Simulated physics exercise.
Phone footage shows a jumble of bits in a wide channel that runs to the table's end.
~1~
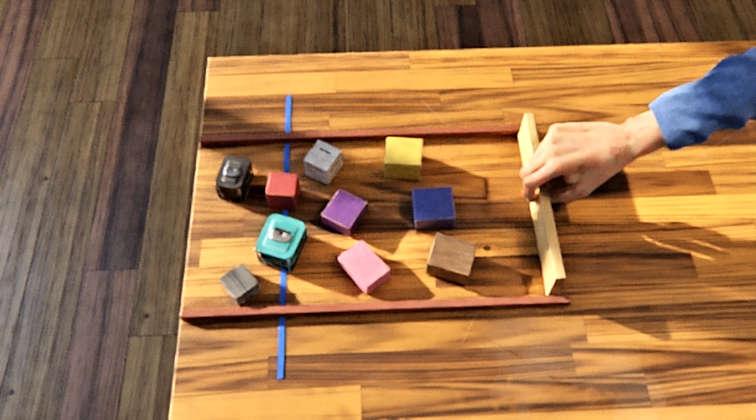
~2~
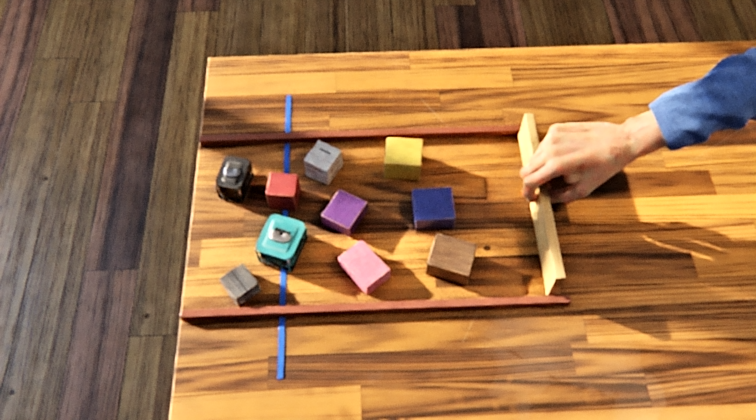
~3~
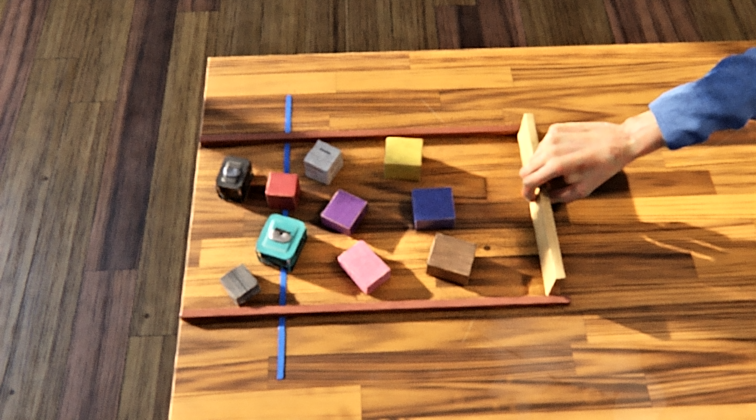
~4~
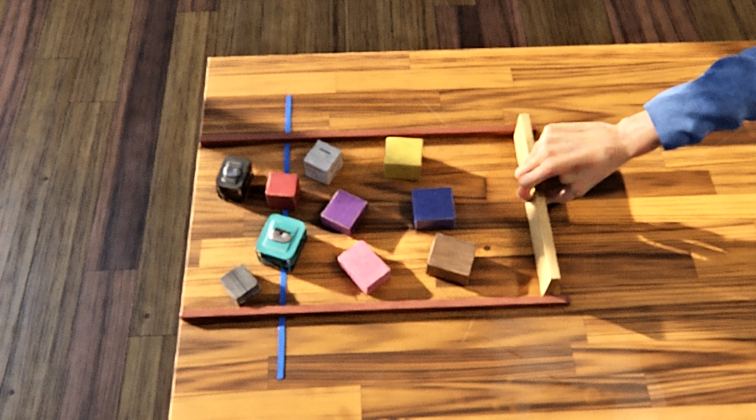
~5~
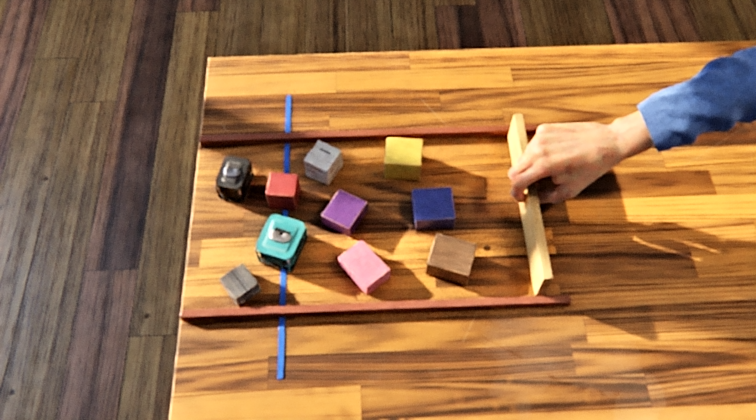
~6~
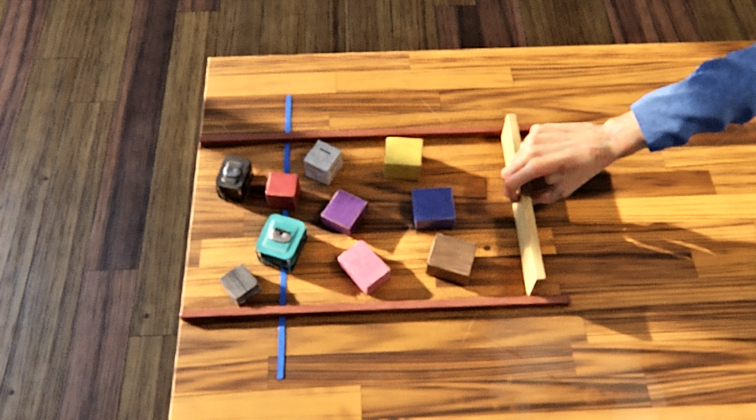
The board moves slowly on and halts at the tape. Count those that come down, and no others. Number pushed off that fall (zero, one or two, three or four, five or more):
Most likely nothing will tumble off the end.
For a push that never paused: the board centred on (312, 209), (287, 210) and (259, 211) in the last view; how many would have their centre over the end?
It comes out as 0, then 0, then 4.
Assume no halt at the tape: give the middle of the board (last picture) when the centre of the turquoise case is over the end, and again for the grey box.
I reckon its middle sits around (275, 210) and then around (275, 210).
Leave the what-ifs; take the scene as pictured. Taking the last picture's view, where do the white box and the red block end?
(235, 163), and the other (210, 184).
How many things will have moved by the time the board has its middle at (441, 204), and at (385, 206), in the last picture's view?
Note: First position 2; second position 5.
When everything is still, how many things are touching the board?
3 end up touching it.
A little later, none off yet; black case at rest near (235, 179); grey box at rest near (241, 285); turquoise case at rest near (282, 242).
When it is over, the number that fall off is zero.
